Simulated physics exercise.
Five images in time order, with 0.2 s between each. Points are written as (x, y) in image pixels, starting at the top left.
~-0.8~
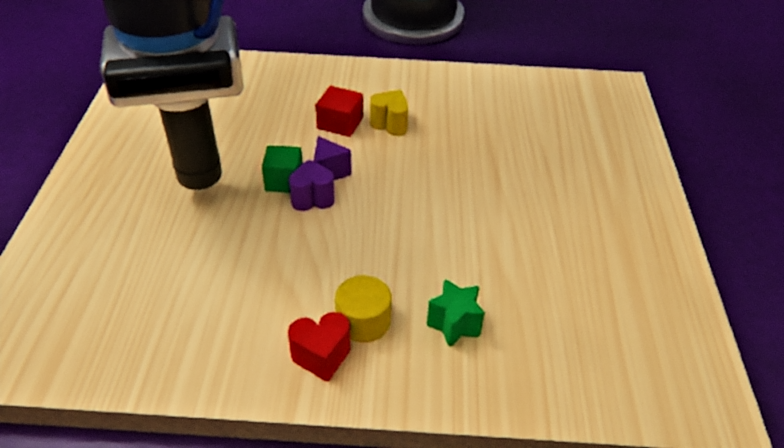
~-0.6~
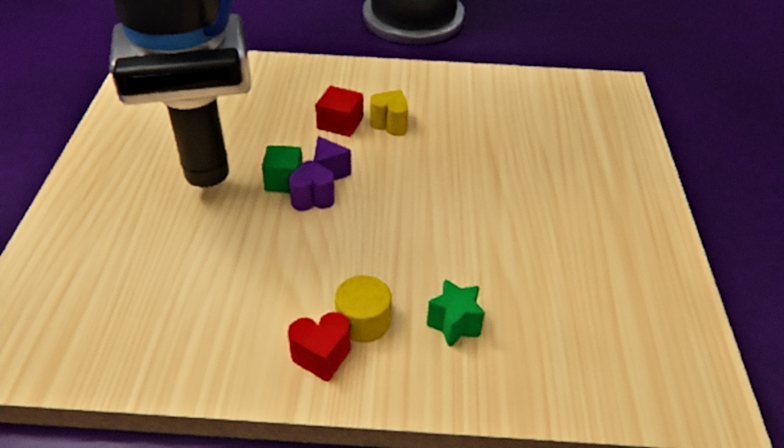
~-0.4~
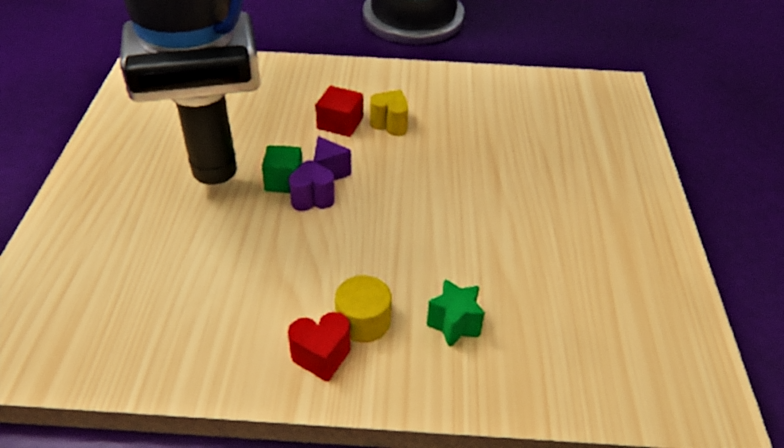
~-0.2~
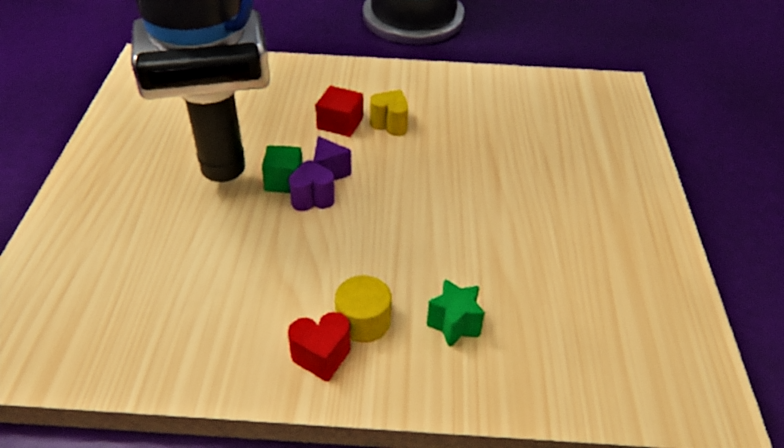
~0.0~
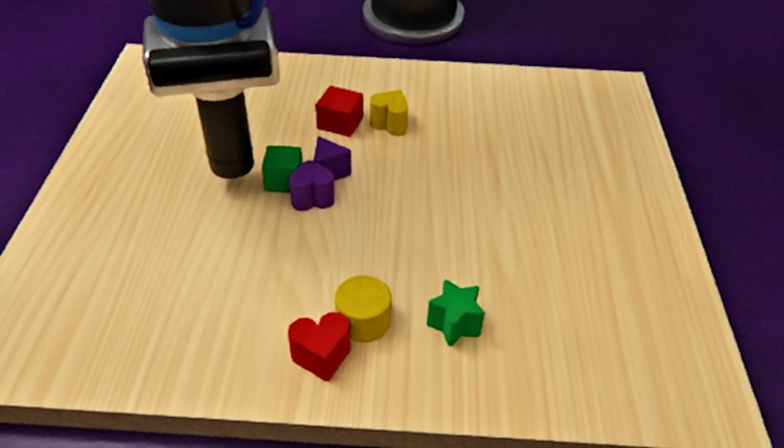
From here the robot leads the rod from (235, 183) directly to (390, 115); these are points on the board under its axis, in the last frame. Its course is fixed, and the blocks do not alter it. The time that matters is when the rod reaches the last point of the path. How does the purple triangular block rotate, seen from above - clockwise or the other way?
Spins counterclockwise.
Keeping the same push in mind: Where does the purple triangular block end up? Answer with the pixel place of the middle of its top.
Put as a pixel place, it's (358, 151).
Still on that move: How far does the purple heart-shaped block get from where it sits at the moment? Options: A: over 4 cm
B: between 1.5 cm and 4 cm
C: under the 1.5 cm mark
C - under the 1.5 cm mark.
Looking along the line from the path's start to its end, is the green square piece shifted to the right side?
Yes, it checks out.
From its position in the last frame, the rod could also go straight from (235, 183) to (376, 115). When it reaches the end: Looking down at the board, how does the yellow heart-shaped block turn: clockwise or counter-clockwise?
It makes a clockwise turn.
What follows on the original path. One third of the way, rod (289, 141); green square piece (322, 151), turned 65° clockwise; purple heart-shaped block (321, 177), turned 20° clockwise; purple triangular block (356, 151), turned 25° anticlockwise.
Two thirds of the way, rod (342, 118); green square piece (325, 151), turned 70° clockwise; purple heart-shaped block (321, 177), turned 20° clockwise; purple triangular block (358, 151), turned 20° anticlockwise; red square piece (353, 88), turned 15° anticlockwise.
At the end, rod (390, 98); green square piece (325, 151), turned 70° clockwise; purple heart-shaped block (321, 177), turned 20° clockwise; purple triangular block (358, 151), turned 20° anticlockwise; red square piece (366, 73), turned 55° anticlockwise; yellow heart-shaped block (423, 97), turned 70° clockwise.
